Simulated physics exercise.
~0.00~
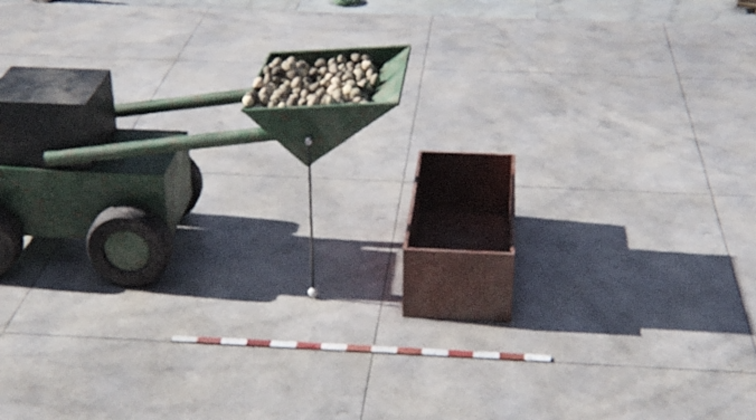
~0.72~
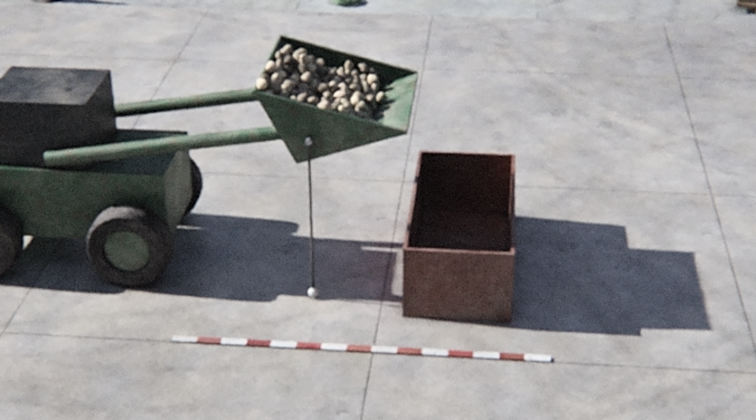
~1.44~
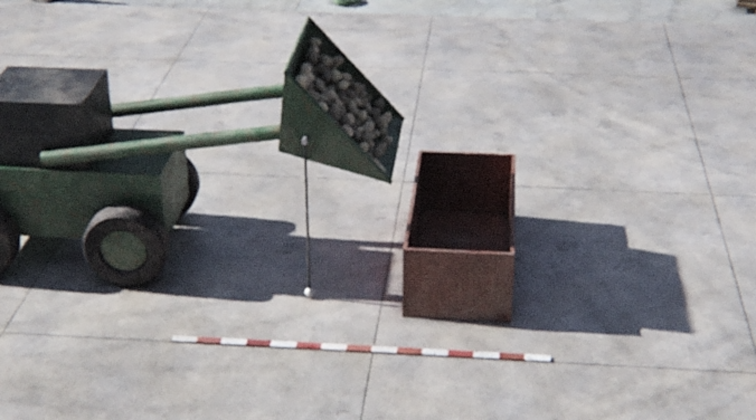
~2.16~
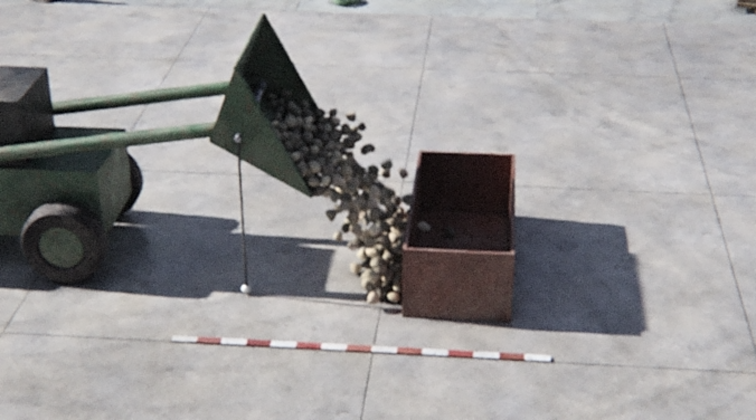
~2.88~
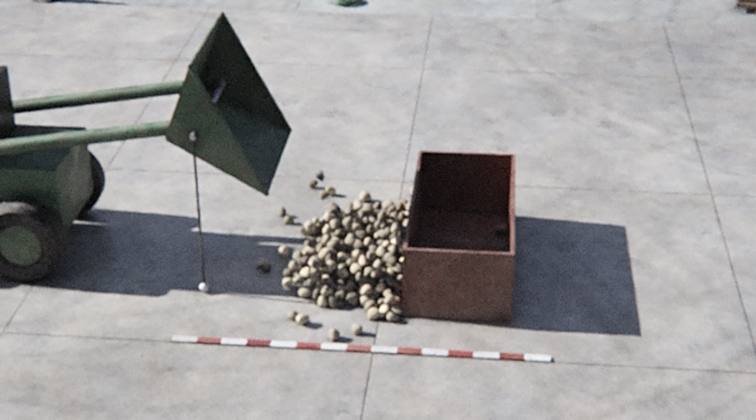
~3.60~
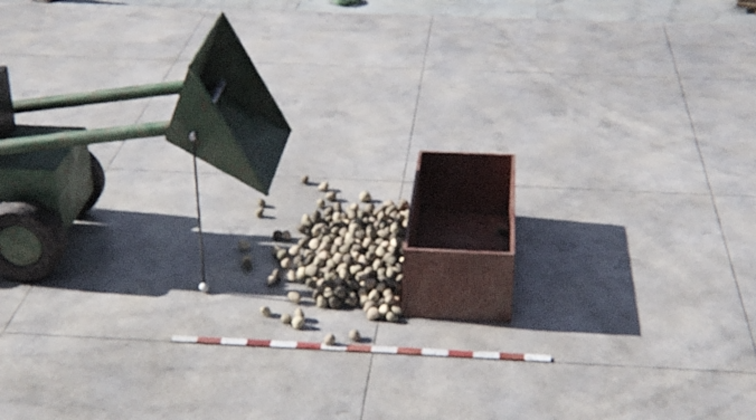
On a concrete yard, a green loader tips its bucket while backing left, spilling cobbles beside the bin.
